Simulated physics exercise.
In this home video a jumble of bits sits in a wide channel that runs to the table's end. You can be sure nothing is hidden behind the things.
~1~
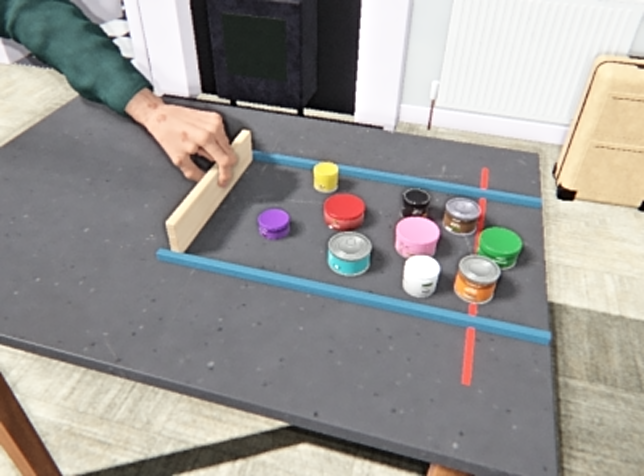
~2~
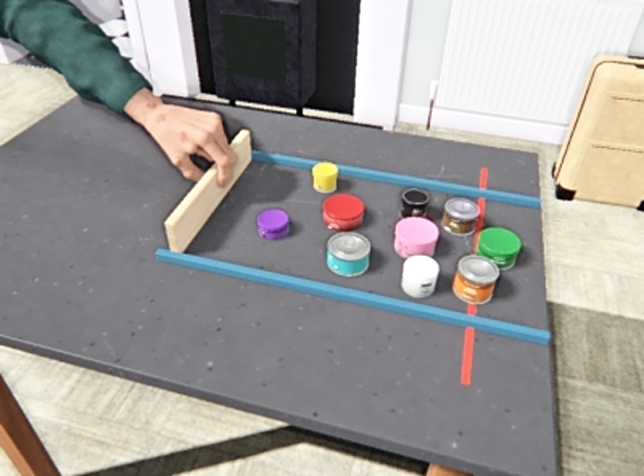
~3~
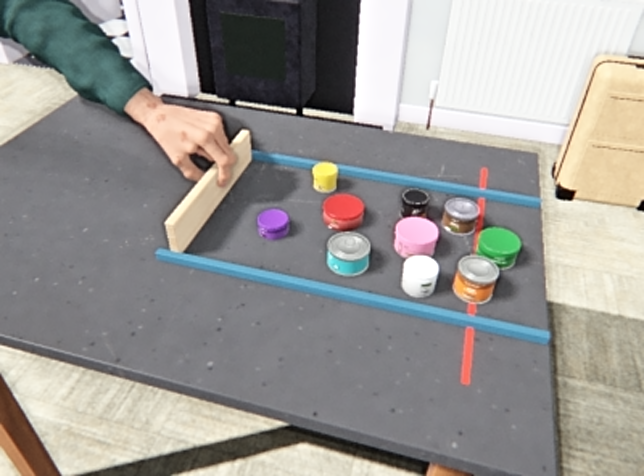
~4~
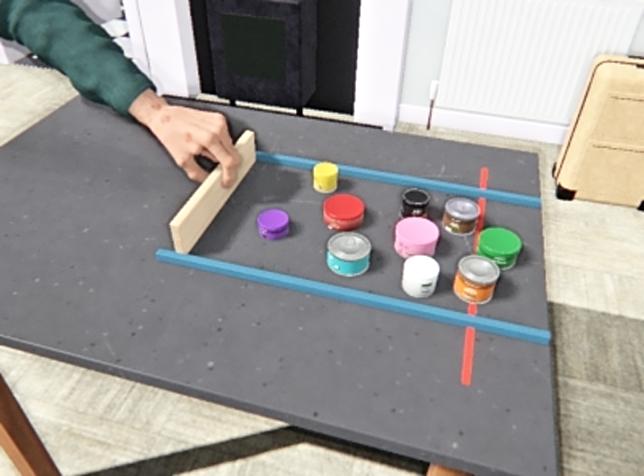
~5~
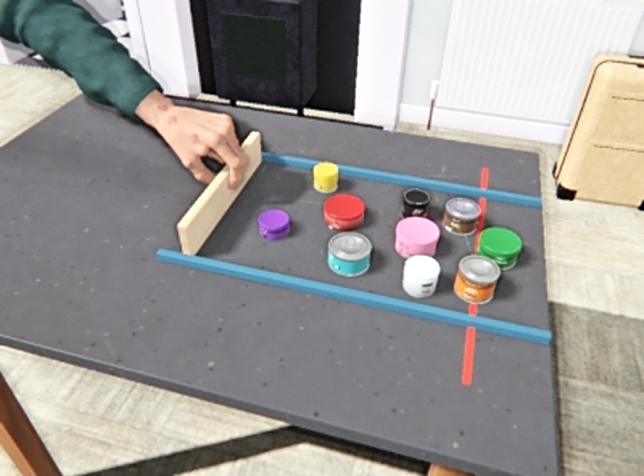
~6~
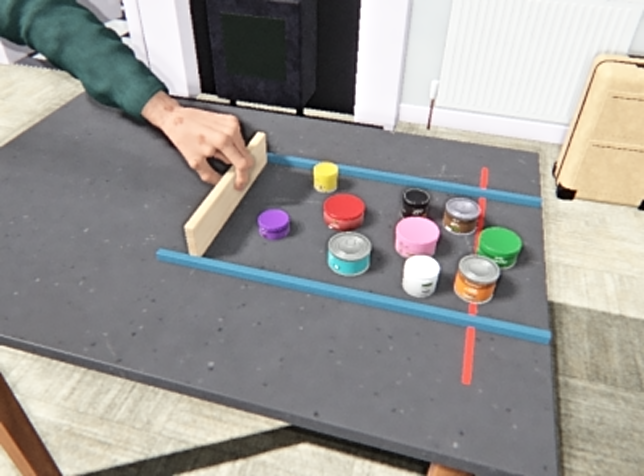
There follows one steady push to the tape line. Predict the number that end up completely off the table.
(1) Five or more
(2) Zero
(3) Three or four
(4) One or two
The answer is 4.
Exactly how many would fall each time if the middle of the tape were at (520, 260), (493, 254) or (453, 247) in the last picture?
The counts: 5, 2 and 0.
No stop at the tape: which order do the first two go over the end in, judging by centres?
The green pot goes first, followed by the orange tin.
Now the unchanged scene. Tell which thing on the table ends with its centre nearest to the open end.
That would be the orange tin.
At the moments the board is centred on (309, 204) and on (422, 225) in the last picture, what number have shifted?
By then 2, and later 10.
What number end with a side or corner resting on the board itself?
At rest, 5 are in contact.
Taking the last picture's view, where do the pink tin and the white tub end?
Pink tin: (533, 265); white tub: (535, 312).
Early on, none off yet; green pot at rest near (498, 248); orange tin at rest near (476, 280); brown tin at rest near (461, 217).
Finally, the number that fall off is one or two; lost, green pot.
